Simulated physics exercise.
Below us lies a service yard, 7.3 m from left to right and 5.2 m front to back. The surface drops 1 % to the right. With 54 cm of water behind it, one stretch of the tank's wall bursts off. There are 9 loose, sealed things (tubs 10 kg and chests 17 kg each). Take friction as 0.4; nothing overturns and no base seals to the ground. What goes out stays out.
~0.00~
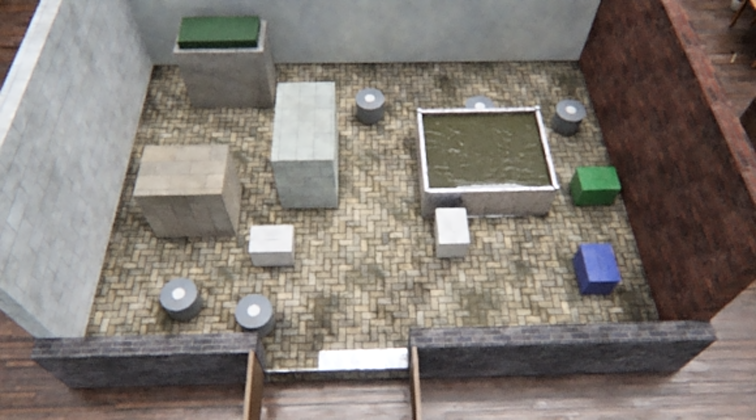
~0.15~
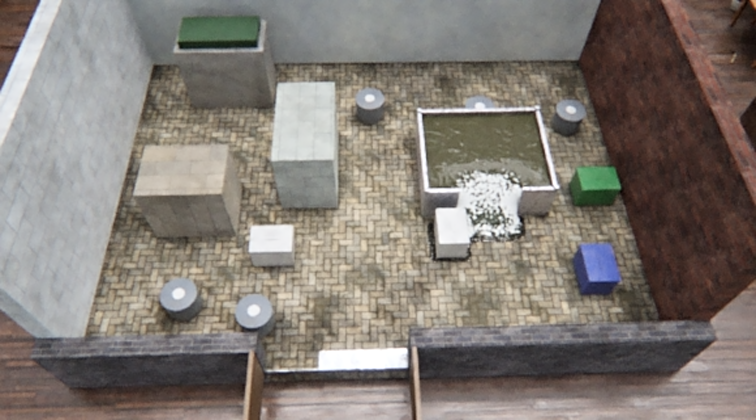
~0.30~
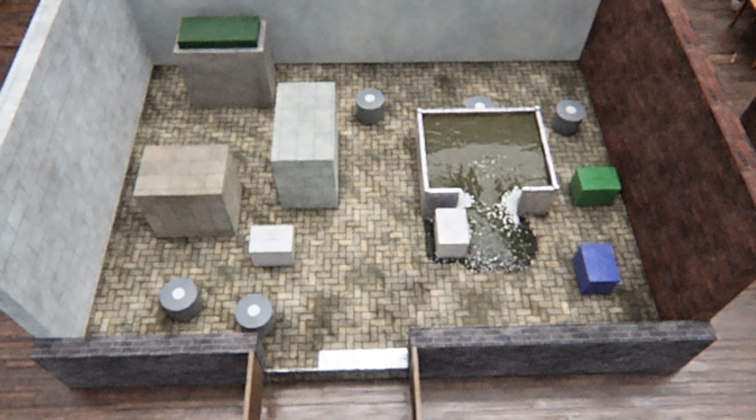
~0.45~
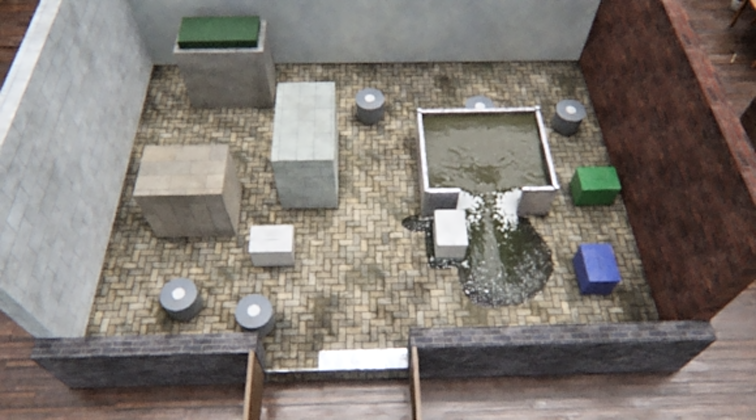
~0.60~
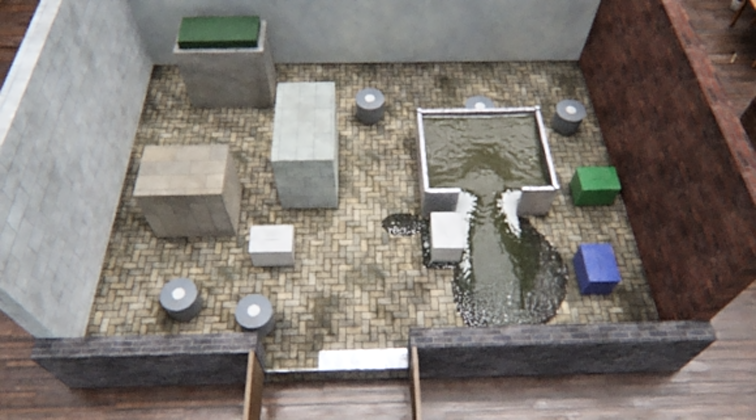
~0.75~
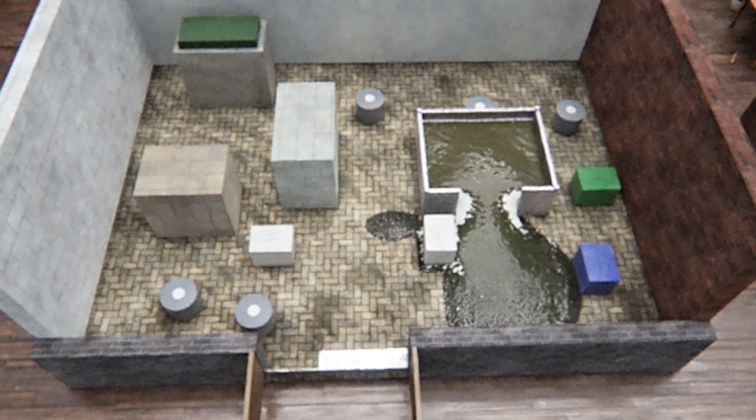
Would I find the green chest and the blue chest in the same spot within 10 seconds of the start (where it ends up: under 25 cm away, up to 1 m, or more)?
Green chest ends far away; blue chest ends far away.
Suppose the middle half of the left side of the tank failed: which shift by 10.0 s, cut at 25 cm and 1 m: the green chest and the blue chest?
Then the green chest holds its place, the blue chest stays put.
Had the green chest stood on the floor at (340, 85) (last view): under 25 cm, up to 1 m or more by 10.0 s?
It barely shifts.
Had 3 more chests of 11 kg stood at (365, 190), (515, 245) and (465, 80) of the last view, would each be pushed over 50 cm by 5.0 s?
In turn: Short of it, over, less.
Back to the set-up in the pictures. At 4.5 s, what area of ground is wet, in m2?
Some 19 m2.
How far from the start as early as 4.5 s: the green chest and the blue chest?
About 100 and 150 cm.
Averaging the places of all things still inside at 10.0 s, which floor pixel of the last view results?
Near (398, 167).
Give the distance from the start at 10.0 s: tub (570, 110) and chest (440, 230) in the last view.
In that order: 200 cm, 60 cm.
After 2.0 s the green chest is near (598, 178), 0.0 m from its start, aground; the blue chest is near (612, 262), 0.2 m from its start, aground; 0 of 9 are out; 0 afloat.
After 4.5 s the green chest is near (567, 124), 1.1 m from its start, aground; the blue chest is near (578, 166), 1.6 m from its start, aground; 0 of 9 are out; 0 afloat.
After 7.0 s the green chest is near (544, 81), 2.0 m from its start, aground; the blue chest is near (571, 99), 2.9 m from its start, aground; 0 of 9 are out; 1 afloat.
After 10.0 s the green chest is near (514, 64), 2.5 m from its start, aground; the blue chest is near (565, 56), 3.9 m from its start, afloat; 0 of 9 are out; 1 afloat.
